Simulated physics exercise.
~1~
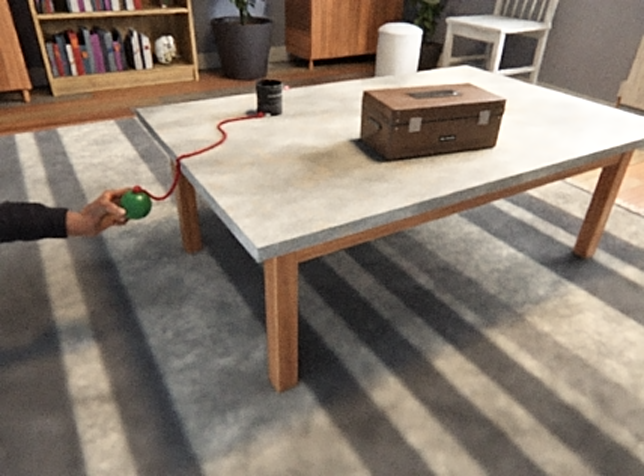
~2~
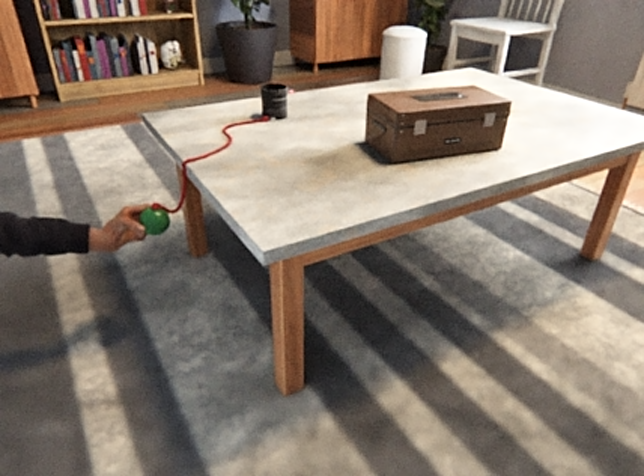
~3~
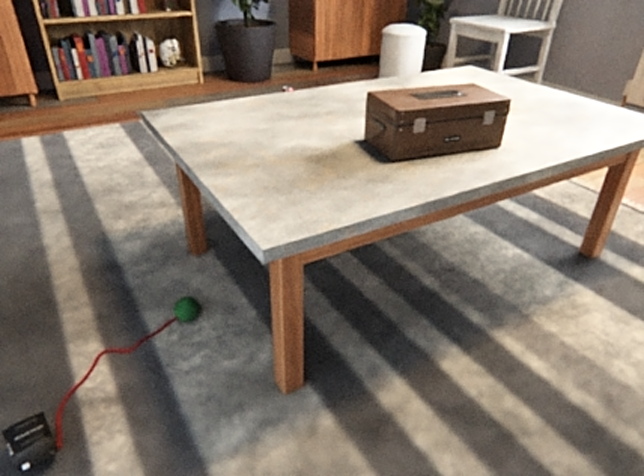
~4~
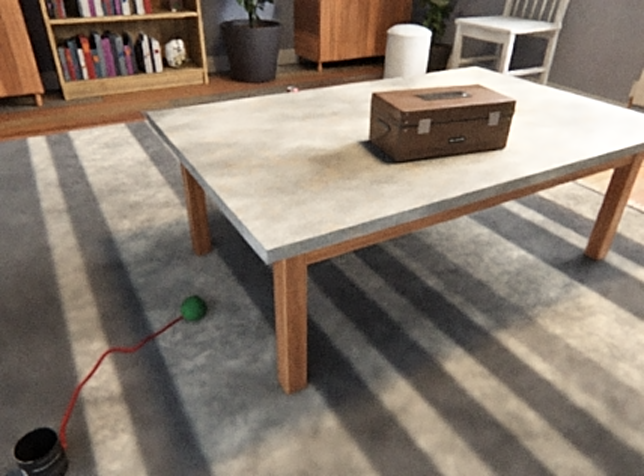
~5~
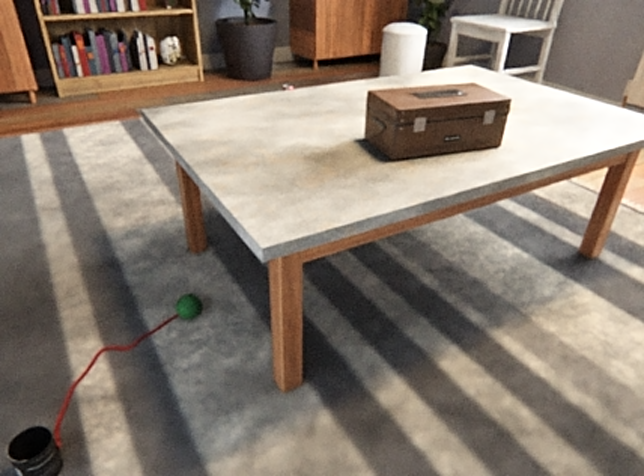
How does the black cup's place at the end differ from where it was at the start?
At the start the black cup stood on the tabletop, near the far edge to the left of the brown toolbox. By the end it was down on the rug at the lower left, in front of the table.
